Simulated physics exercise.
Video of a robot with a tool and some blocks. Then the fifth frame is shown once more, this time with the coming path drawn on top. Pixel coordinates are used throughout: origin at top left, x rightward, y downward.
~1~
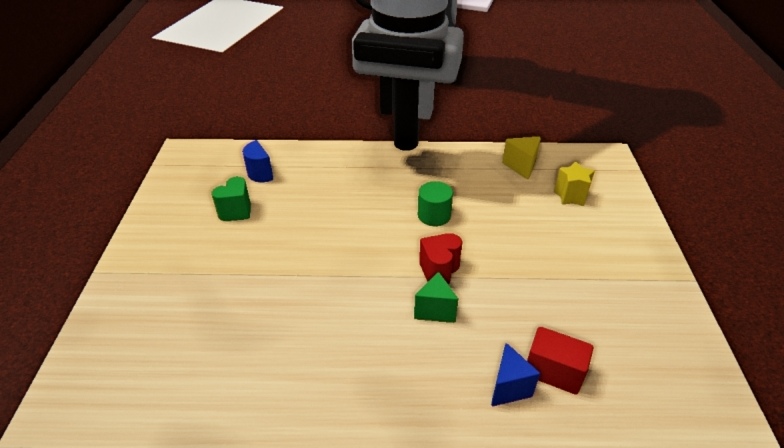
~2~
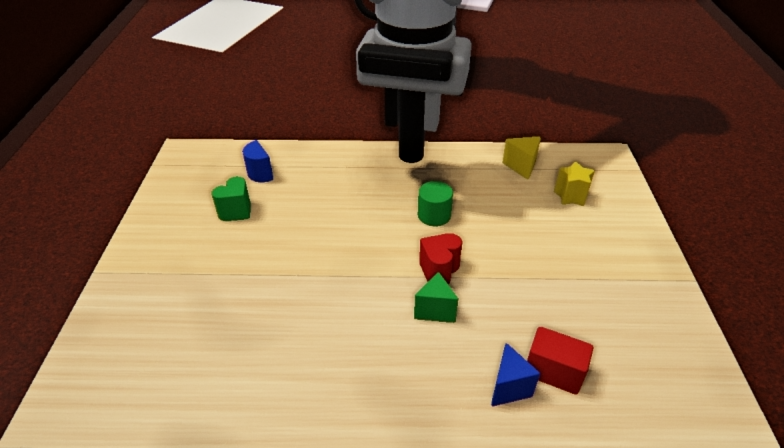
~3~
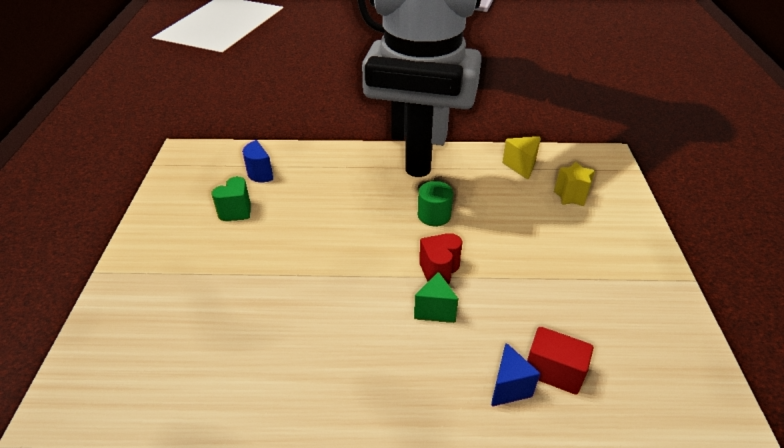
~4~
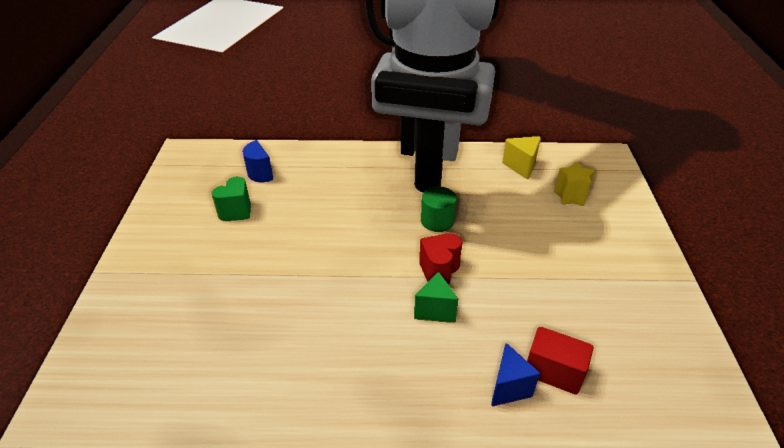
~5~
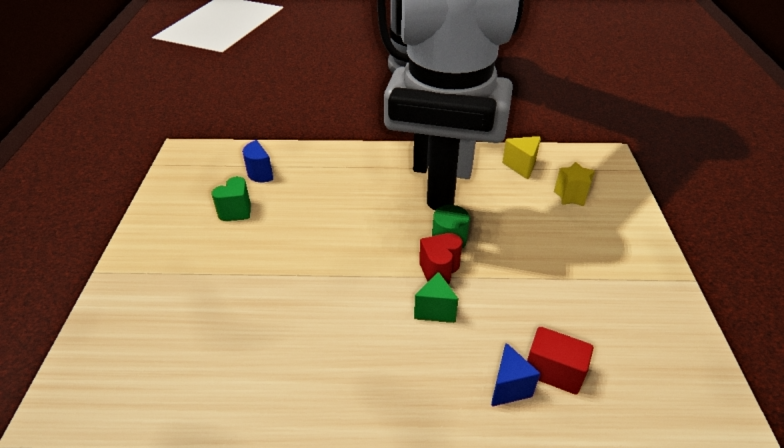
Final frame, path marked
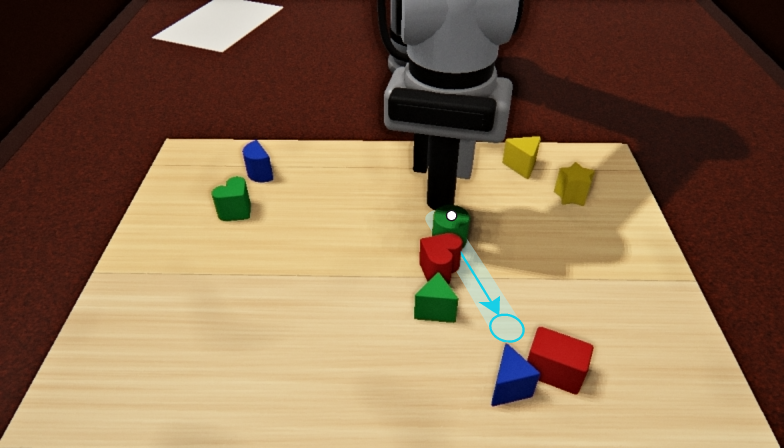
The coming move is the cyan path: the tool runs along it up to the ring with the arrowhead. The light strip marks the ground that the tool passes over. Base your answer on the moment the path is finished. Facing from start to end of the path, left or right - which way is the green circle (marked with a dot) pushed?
Toward the left.
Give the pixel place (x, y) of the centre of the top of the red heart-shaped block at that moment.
At roughly (450, 263).
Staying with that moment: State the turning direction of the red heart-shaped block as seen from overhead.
It rotates clockwise.
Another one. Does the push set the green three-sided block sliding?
I believe not.
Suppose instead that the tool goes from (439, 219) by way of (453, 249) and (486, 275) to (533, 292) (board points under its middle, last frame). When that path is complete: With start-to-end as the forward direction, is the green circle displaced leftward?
Short answer: No.
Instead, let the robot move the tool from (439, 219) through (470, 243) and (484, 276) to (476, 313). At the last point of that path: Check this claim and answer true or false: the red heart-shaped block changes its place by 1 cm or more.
The claim holds.
Drawn move, straight from (439, 219) to (507, 328); the dot is on the green circle.
The first path, step by step. One third of the way, tool at (462, 235); red heart-shaped block at (450, 261), turned 70° clockwise; green circle at (482, 249).
Two thirds of the way, tool at (485, 271); red heart-shaped block at (450, 263), turned 85° clockwise; green circle at (514, 284).
At the end, tool at (511, 311); green three-sided block still; red heart-shaped block at (450, 263), turned 85° clockwise; green circle at (551, 314); red oblong still.
